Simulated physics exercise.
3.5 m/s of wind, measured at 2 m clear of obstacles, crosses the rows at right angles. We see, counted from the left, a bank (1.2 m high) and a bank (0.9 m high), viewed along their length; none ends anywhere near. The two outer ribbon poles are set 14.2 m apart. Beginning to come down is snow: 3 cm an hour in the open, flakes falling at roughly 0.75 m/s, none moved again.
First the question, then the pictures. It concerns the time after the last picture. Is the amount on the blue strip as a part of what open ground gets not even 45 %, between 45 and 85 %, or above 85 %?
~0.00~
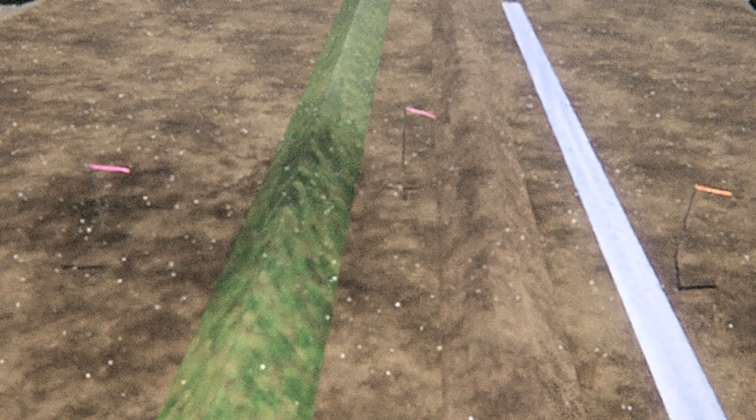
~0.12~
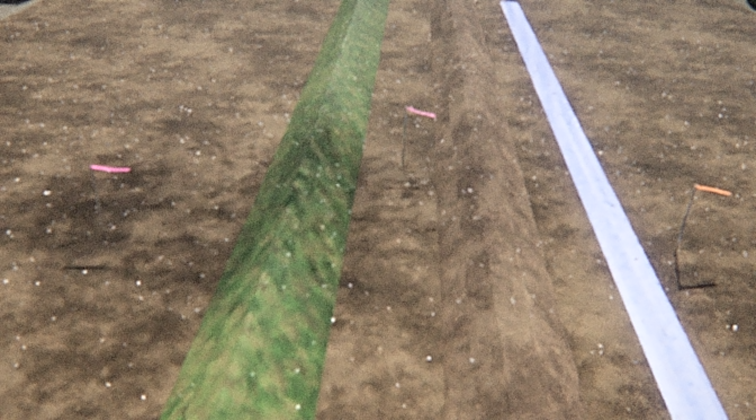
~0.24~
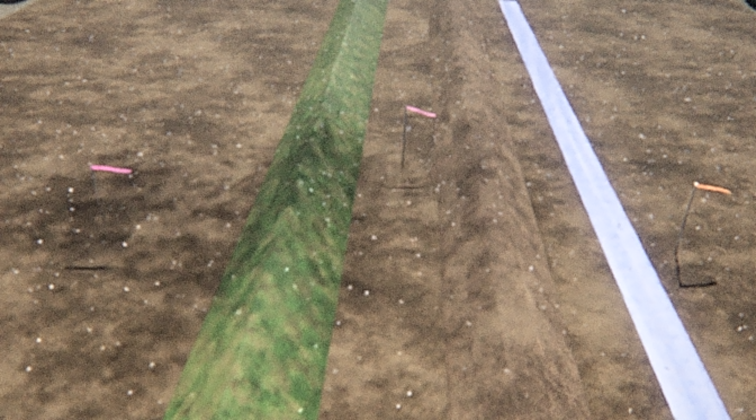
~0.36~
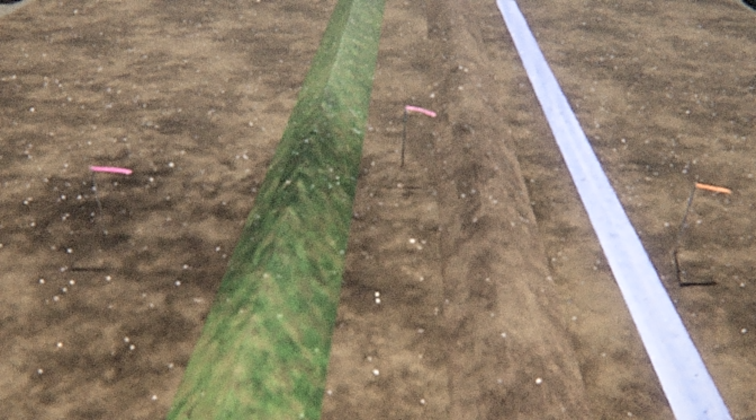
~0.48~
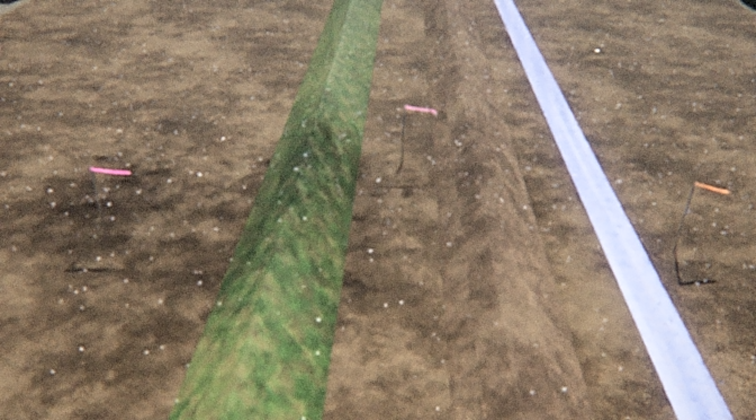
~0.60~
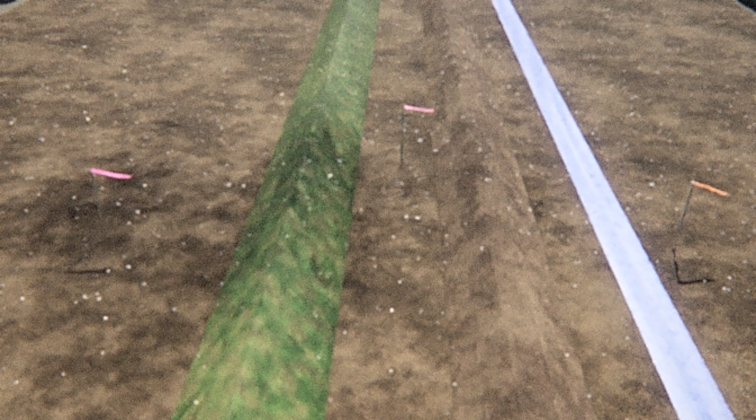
I reckon the amount there comes to over 85 % of the open one.
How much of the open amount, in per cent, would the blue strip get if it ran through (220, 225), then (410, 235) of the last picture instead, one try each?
100 % and 70 %.
After 10 minutes open ground has 5 mm and the blue strip 5 mm.
After 30 minutes open ground has 15 mm and the blue strip 14 mm.
After 60 minutes open ground has 30 mm and the blue strip 29 mm, so the blue strip has 95 % of the open amount; the left half of it has 96 %, the right half 95 %.
